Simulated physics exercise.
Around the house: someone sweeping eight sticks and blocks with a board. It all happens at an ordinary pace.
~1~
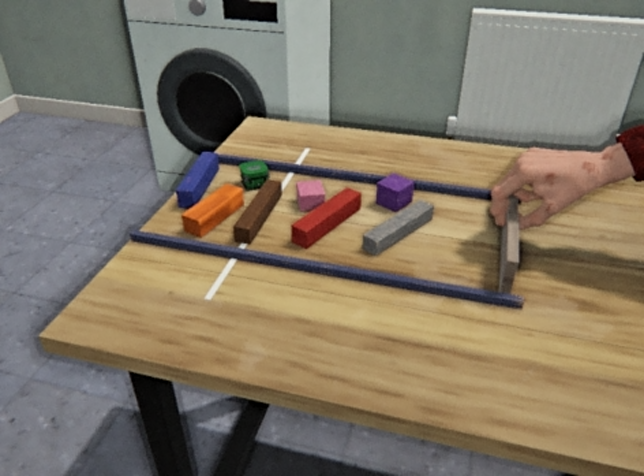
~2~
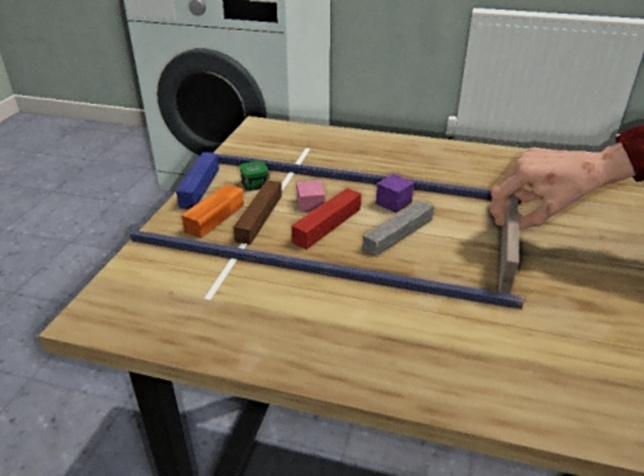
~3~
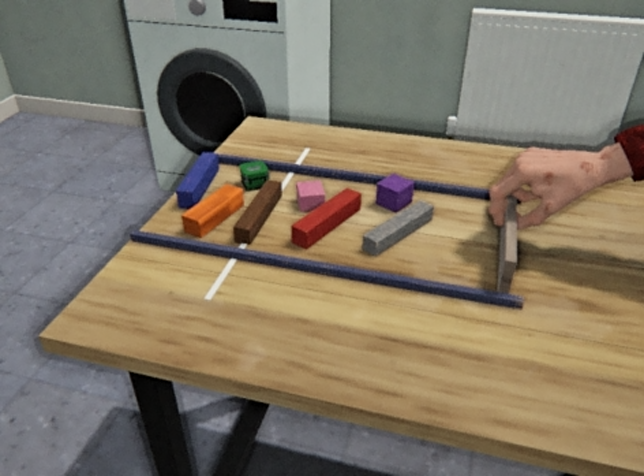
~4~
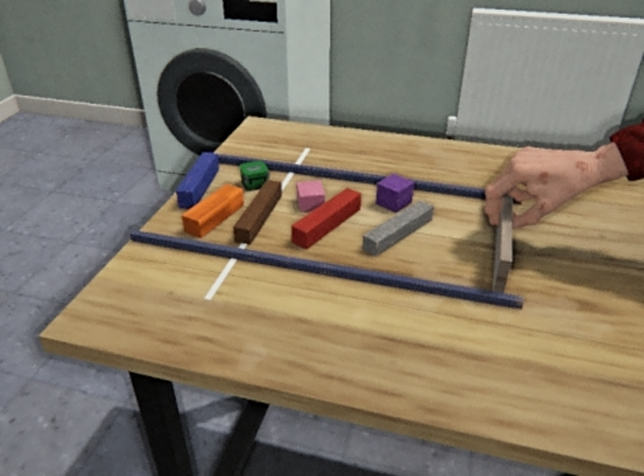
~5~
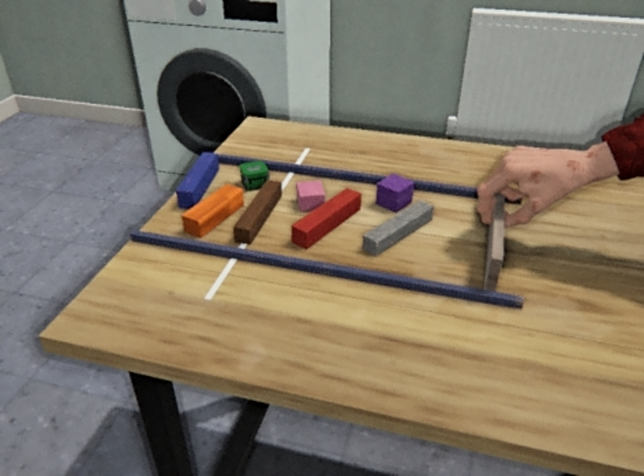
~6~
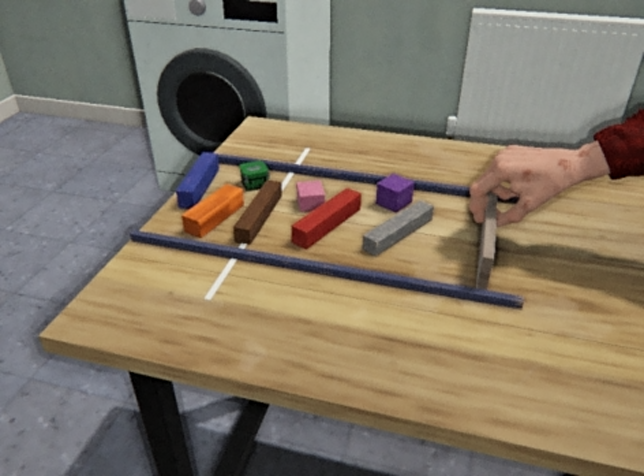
In the video, a hand holds a board upright at the right end of two dark rails on a wooden table, then slides it slightly left, while the eight colourful sticks and blocks between the rails stay still.
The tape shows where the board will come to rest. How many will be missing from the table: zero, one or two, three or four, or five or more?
In the end the number that fall off is zero.
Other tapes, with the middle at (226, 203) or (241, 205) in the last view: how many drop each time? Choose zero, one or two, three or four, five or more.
Taking them in turn, one to two; 1 or 2.
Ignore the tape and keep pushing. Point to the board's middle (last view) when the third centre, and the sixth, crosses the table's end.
Its middle is around (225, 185) and later (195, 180).
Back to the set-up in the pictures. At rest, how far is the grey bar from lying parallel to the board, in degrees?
Roughly 0° out of line.
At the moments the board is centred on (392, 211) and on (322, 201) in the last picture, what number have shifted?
The counts are 2 and 5.
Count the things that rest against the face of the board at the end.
It touches 2.
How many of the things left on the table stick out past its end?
Overhanging: 1.
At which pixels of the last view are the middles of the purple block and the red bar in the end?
The purple block at (274, 169), the red bar at (239, 203).
Soon after, none off yet; blue bar at rest near (199, 179); orange stick at rest near (214, 210); green case at rest near (254, 176).
In the end, the number that fall off is zero.
